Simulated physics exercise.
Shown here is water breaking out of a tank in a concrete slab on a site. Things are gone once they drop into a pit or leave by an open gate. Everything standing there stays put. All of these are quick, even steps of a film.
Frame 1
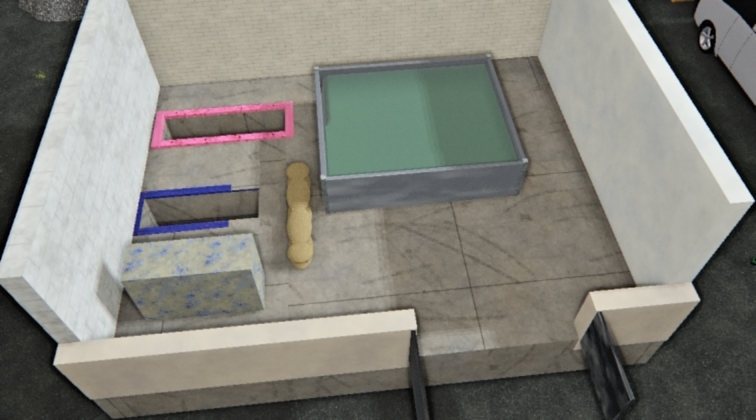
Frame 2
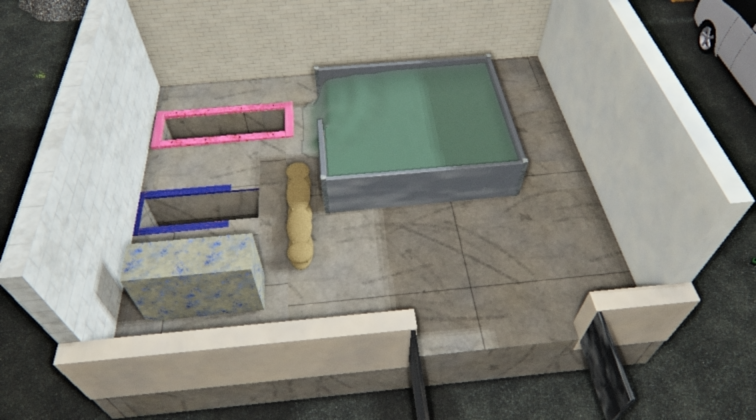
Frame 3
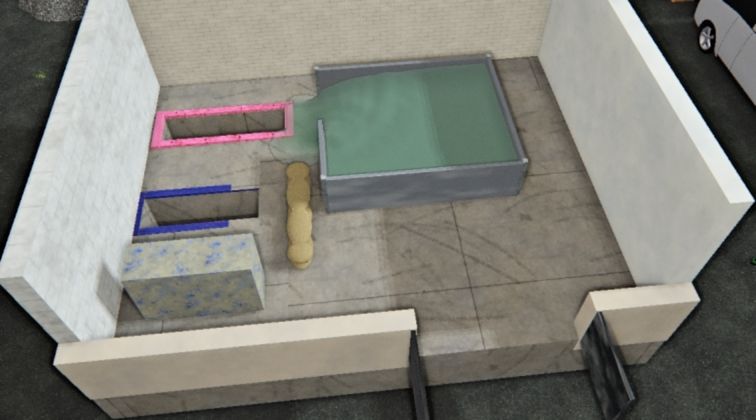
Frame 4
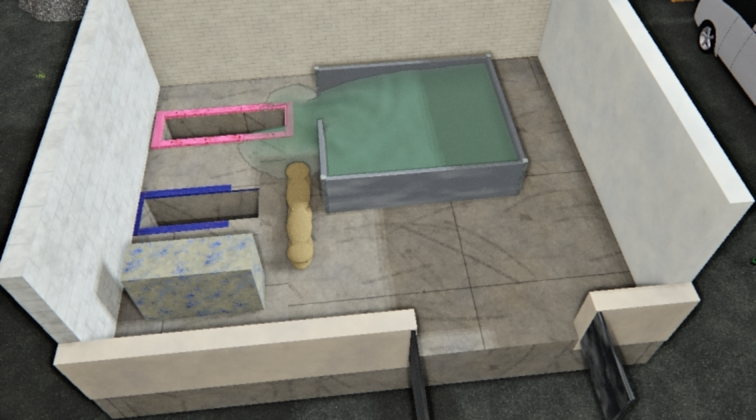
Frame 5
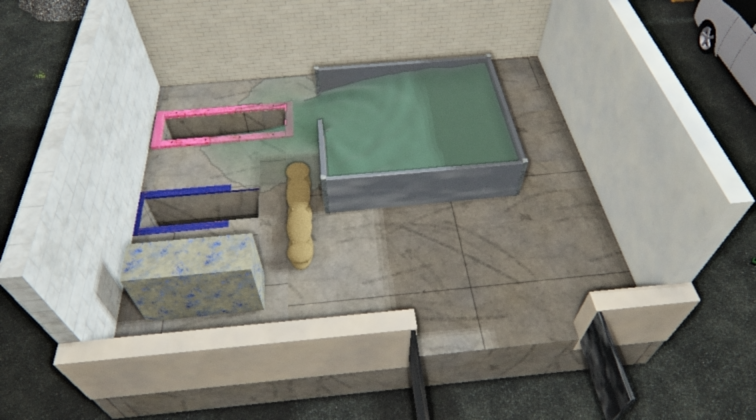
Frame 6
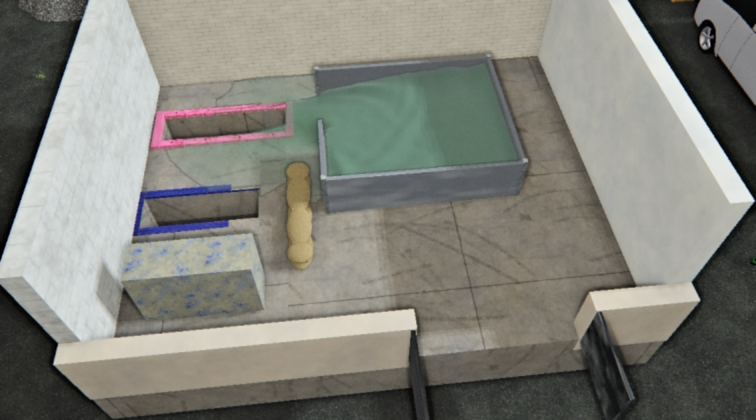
To begin with, a grey tank of green water sits still on a walled concrete slab, right of a pink-edged pit and a blue-edged pit. A gap opens in its left side and water pours out leftward, then spreads in a thin sheet around the pink-edged pit.
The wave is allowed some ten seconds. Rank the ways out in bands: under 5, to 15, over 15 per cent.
I expect the gate to account for a fraction below five per cent; I expect the pink pit to account for upward of fifteen per cent; I expect the blue pit to account for upward of fifteen per cent.
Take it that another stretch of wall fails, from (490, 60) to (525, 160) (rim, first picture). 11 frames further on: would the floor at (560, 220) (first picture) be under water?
Check at the given point: Inundated.
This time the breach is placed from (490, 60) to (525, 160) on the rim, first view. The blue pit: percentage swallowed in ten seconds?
The blue pit takes 8 per cent.
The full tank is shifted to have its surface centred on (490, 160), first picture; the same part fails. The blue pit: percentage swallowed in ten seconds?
Blue: 15 %.
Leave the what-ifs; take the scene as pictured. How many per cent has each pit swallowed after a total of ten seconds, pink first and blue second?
In the order asked: 50 percent and 20 percent.
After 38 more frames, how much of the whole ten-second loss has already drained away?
Around 75 per cent.
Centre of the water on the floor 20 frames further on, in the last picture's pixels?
I'd place it roughly at (369, 141).
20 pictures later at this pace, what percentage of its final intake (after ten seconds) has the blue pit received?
Approximately 40 per cent.
A moment on, water covers 20 % of the floor; the gate 0 %, the pink pit 8 %, the blue pit 1 %.
Next, water covers 20 % of the floor; the gate 0 %, the pink pit 15 %, the blue pit 3 %.
Then, water covers 25 % of the floor; the gate 0 %, the pink pit 27 %, the blue pit 7 %.
Later, water covers 30 % of the floor; the gate 0 %, the pink pit 40 %, the blue pit 13 %.
In the end, water covers 30 % of the floor; the gate 0 %, the pink pit 49 %, the blue pit 19 %.
